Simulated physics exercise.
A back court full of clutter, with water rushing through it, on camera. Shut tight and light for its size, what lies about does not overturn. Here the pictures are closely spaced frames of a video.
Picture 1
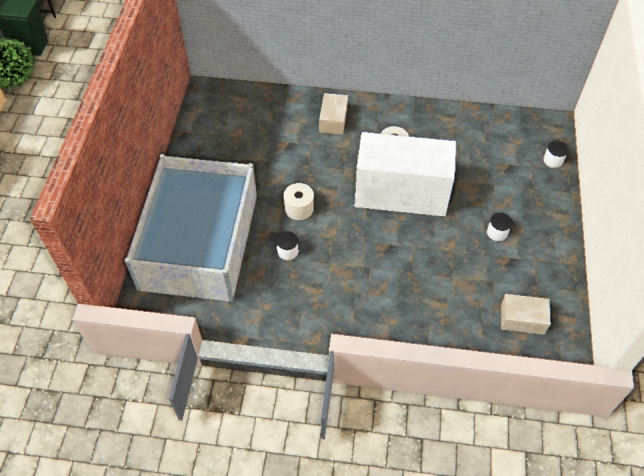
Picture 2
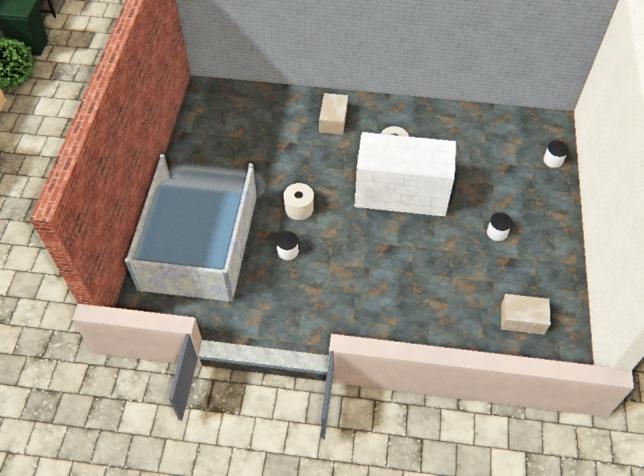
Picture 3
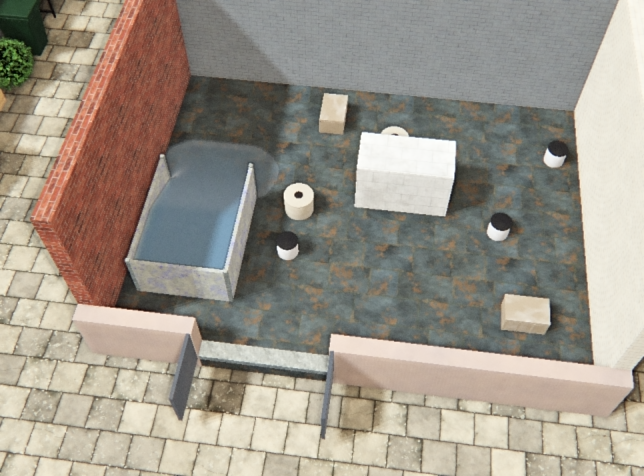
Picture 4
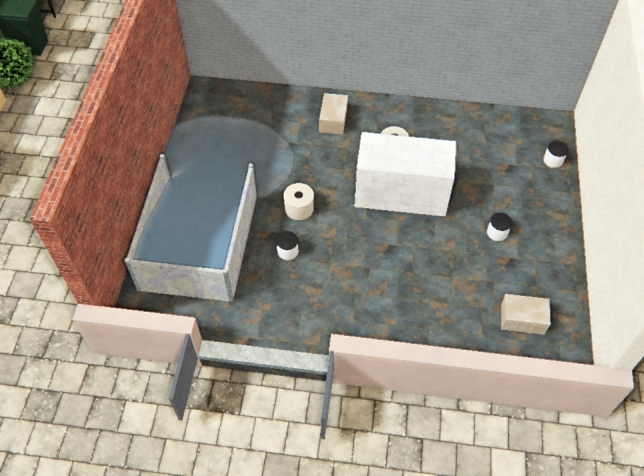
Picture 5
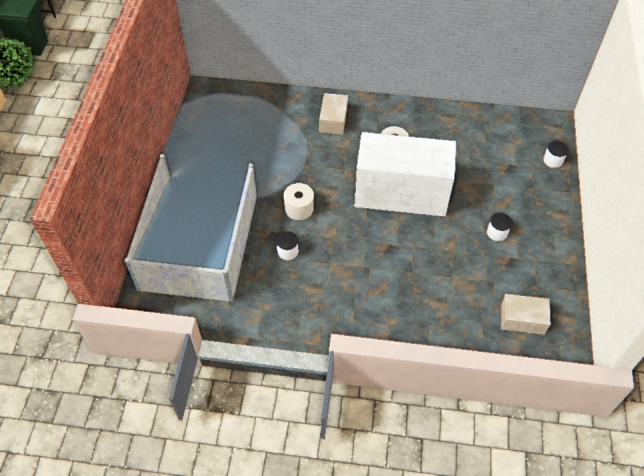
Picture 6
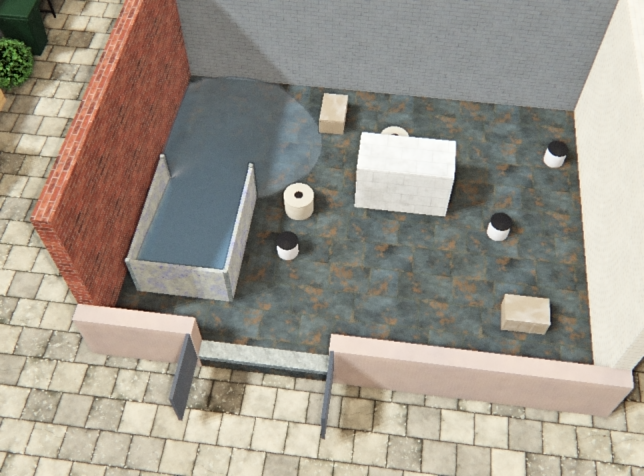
Water spills from the open far end of a pale stone tank at the left of a walled court, seen from a high, fixed viewpoint. Around it on the dark mottled floor stand a large white block, tan boxes, cream rings and small black-topped white cylinders, beside a red brick wall. The far panel disappears, and a translucent sheet fans outward towards the grey back wall while the objects stay still.
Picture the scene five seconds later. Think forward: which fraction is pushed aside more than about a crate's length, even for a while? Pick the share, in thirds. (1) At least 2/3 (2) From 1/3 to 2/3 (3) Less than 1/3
Answer: 2.
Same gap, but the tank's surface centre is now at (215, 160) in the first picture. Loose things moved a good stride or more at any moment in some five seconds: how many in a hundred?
Roughly 40 percent of them.
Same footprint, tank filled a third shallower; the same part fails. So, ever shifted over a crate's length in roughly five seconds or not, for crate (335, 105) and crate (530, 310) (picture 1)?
Taking them in order, went the full length and then didn't get there.
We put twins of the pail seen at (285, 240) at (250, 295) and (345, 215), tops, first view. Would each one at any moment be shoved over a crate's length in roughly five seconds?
Item by item: Remains in place; driven off.
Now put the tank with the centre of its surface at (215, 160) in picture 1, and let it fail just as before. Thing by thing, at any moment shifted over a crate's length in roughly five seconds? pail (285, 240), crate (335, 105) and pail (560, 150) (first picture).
Object by object, in turn: Lingered near its place, travelled a good distance, travelled a good distance.
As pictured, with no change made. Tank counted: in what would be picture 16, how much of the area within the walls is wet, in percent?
That works out to about 35 in a hundred.
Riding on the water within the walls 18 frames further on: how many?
2.
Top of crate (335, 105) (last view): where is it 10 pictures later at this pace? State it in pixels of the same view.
Roughly (393, 108).
A moment on, 0 of 7 are well off their spots; 0 afloat.
Next, 1 of 7 are well off their spots; 1 afloat.
Later, 2 of 7 are well off their spots; 2 afloat.
In the end, 3 of 7 are well off their spots, and 3 have been at some point; 2 afloat.
